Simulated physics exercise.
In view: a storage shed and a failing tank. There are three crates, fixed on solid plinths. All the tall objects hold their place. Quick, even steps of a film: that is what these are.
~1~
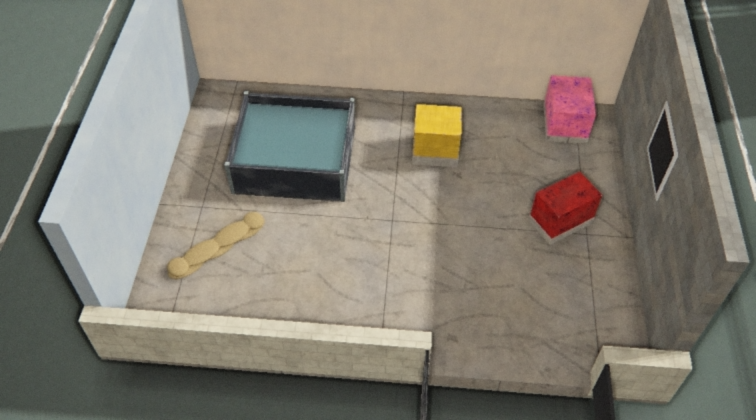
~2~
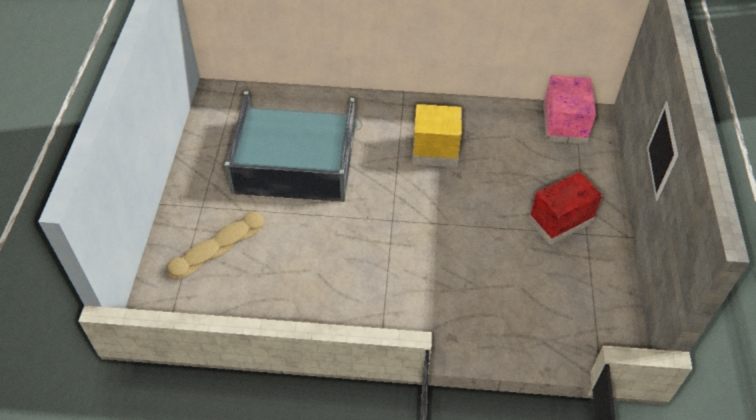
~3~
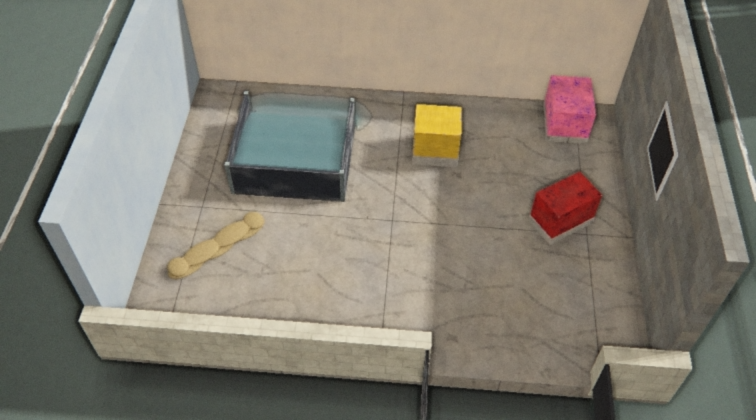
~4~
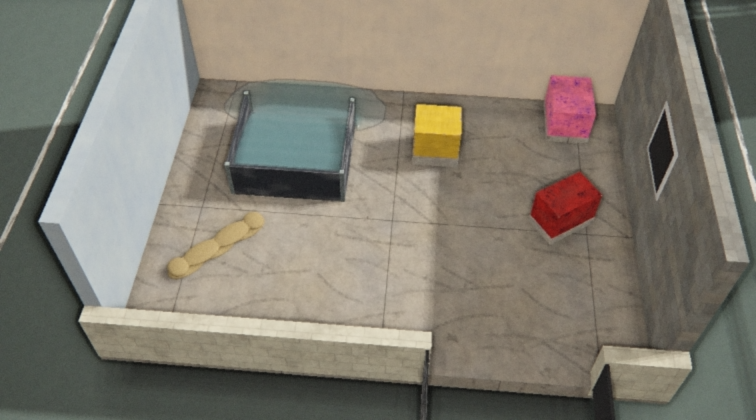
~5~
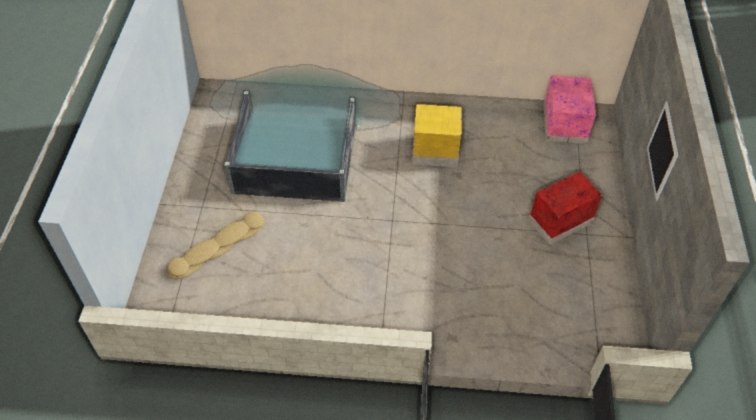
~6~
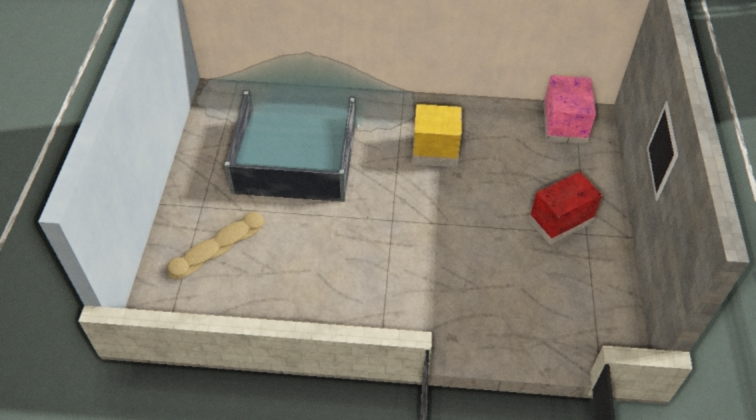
The clip shows a small walled room with yellow, pink and red crates and an open tank of still water; the tank's far side opens, and water pours out behind it, spreading sideways and rising against the back wall.
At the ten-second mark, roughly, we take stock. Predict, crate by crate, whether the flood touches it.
My prediction: The pink crate is touched; the yellow crate remains untouched; the red crate remains untouched.
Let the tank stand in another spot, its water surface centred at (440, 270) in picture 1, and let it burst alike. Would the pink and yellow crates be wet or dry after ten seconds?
Pink is reached, yellow is reached.
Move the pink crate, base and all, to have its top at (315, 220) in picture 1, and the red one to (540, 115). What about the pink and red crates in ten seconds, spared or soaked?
The pink crate is untouched, and the red crate is flooded.
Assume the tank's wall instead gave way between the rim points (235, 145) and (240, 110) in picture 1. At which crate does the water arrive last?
The one in red.
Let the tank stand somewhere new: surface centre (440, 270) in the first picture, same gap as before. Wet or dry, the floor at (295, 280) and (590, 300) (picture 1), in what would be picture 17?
In order: Bone-dry and bone-dry.
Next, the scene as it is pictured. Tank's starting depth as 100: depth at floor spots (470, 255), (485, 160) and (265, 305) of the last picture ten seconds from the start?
Estimated readings in sequence: 6, 4, 2 percent.
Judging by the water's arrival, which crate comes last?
Coming in last, the red crate.
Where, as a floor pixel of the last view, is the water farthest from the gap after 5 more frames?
I'd say near (491, 97).
A moment on, water covers 15 % of the floor; the pink crate not reached, the yellow crate not reached, the red crate not reached.
Next, water covers 30 % of the floor; the pink crate water round its plinth, the yellow crate water round its plinth, the red crate not reached.
Then, water covers 40 % of the floor; the pink crate water round its plinth, the yellow crate water round its plinth, the red crate water round its plinth.
Later, water covers 80 % of the floor; the pink crate water round its plinth, the yellow crate water round its plinth, the red crate water round its plinth.
In the end, water covers 95 % of the floor; the pink crate was topped, the yellow crate stayed above the water, the red crate stayed above the water.
